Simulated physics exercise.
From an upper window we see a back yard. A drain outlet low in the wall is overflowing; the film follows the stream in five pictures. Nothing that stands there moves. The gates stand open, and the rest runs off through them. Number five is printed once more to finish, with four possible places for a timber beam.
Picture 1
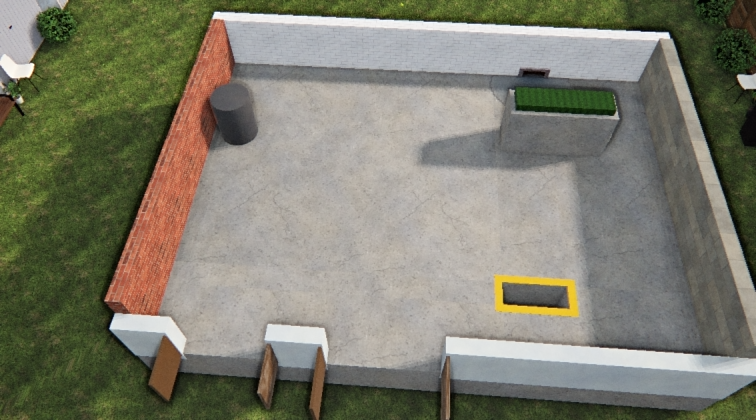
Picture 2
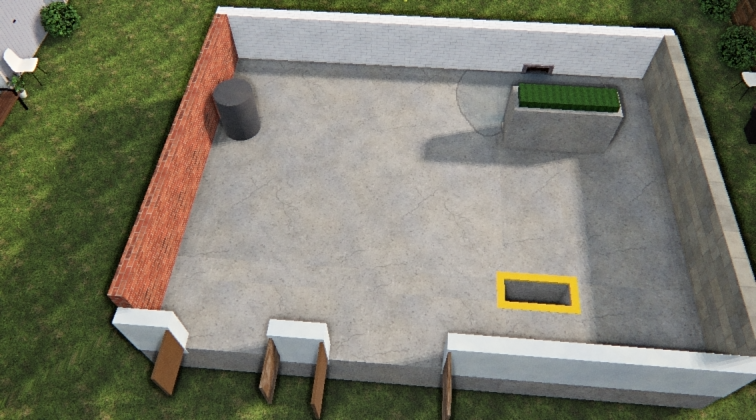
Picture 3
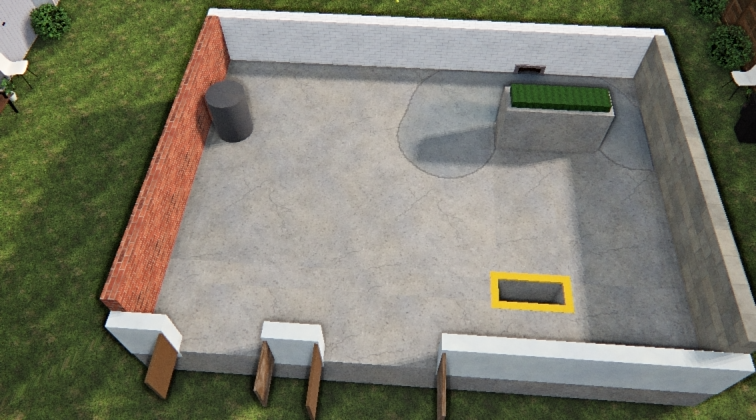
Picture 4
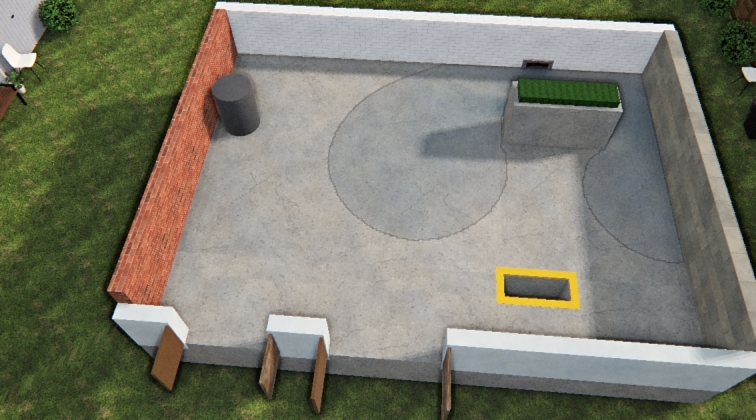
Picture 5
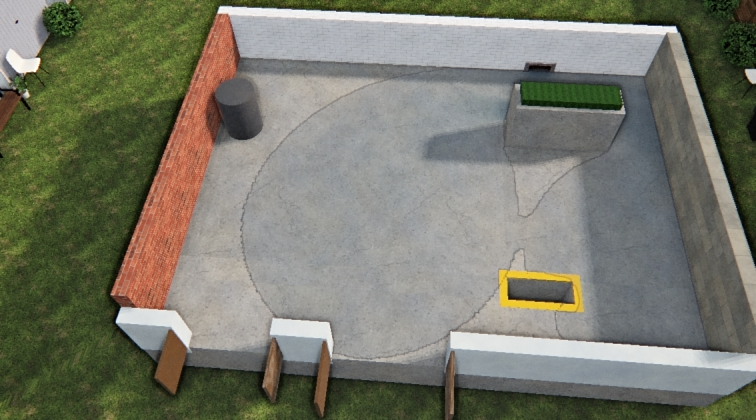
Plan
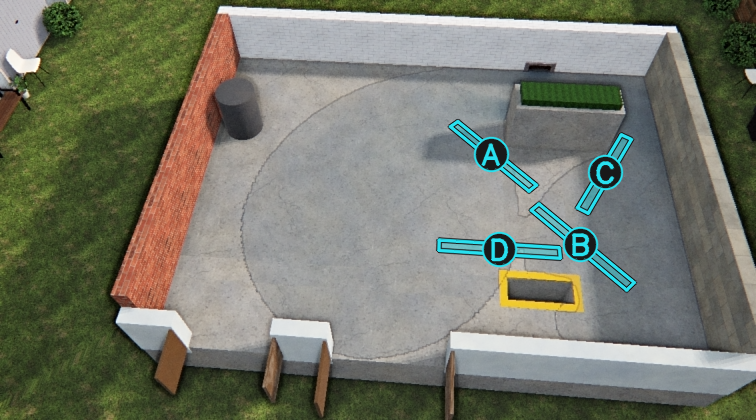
At the start, a walled yard with a grey drum and a hedge-topped block is mostly dry, with a little water by an opening in the back wall. A thin sheet spreads left, then also right around the block, widening across the paving to the front wall and into the yellow-edged pit.
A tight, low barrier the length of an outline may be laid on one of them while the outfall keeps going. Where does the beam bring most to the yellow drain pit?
Use place A.
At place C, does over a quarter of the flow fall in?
No, it does not.
On the marked copy, A from (454, 124) to (532, 188); B from (535, 207) to (630, 286); C from (582, 210) to (626, 137); D from (439, 245) to (559, 253).
With A, about 22 % of the stream runs into the yellow drain pit, about 78 % out by the gates.
With B, about 14 % of the stream runs into the yellow drain pit, about 86 % out by the gates.
With C, about 17 % of the stream runs into the yellow drain pit, about 83 % out by the gates.
With D, about 13 % of the stream runs into the yellow drain pit, about 87 % out by the gates.
